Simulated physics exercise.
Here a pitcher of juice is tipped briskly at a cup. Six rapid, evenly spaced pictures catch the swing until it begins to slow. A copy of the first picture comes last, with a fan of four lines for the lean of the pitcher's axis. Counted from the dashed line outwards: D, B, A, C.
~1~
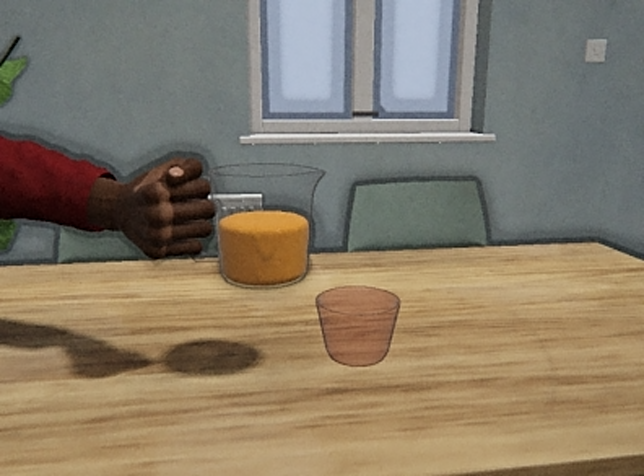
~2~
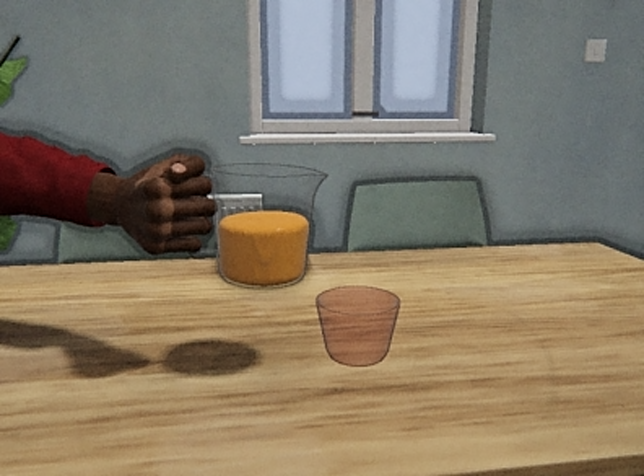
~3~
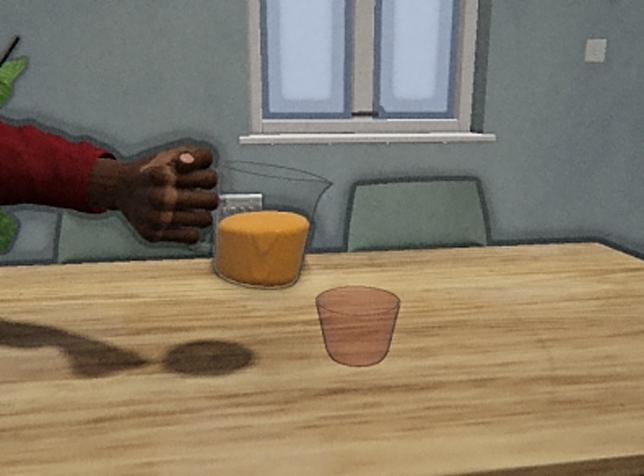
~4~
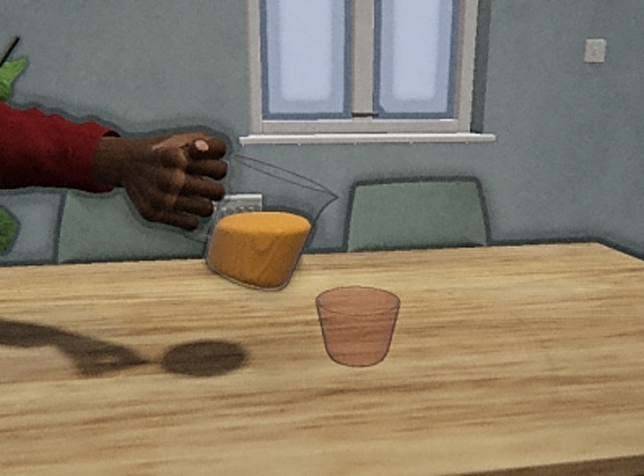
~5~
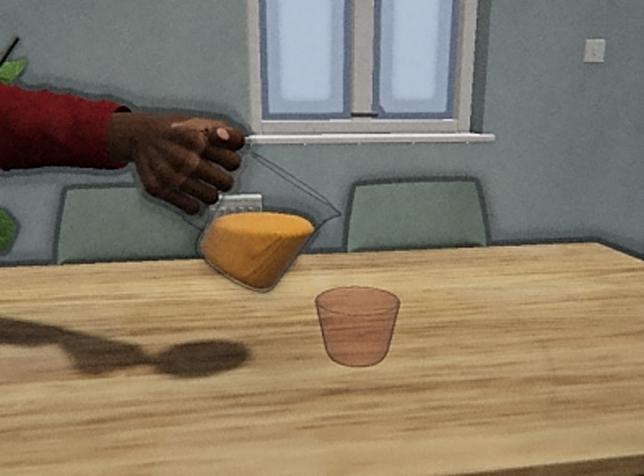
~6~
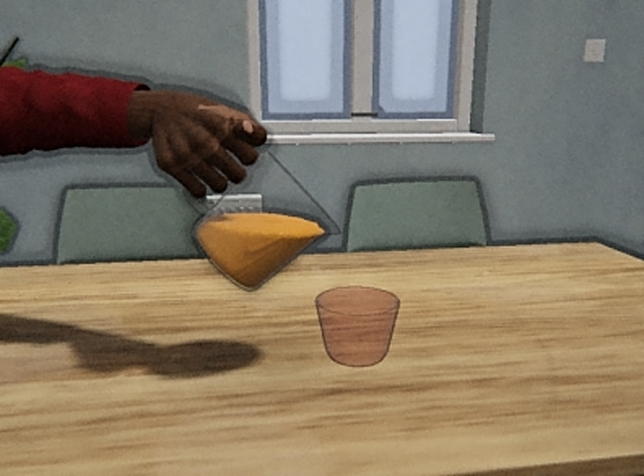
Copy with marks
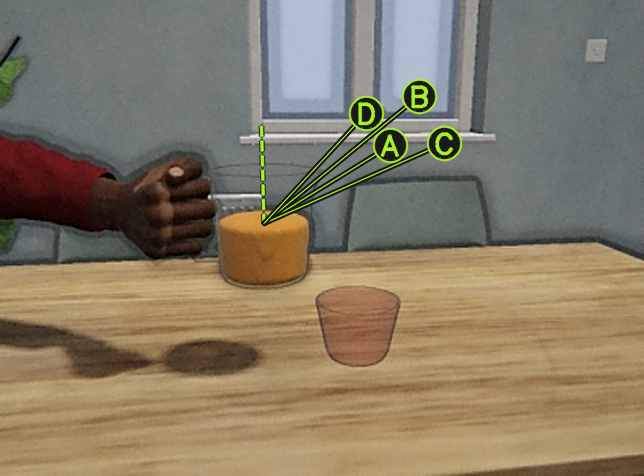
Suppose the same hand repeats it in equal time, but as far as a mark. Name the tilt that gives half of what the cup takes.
Take C.
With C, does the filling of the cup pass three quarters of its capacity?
No, less.
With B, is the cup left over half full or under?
Under.
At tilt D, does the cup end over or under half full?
Under.
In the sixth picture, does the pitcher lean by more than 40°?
Yes.
In lime, A at (376, 154); B at (405, 107); C at (428, 150); D at (354, 125).
With A, the cup ends with about 28 % of what it can hold.
With B, the cup ends with about 10 % of what it can hold.
With C, the cup ends with about 48 % of what it can hold; 4 % of the juice is spilt.
With D, the cup ends with about 1 % of what it can hold.
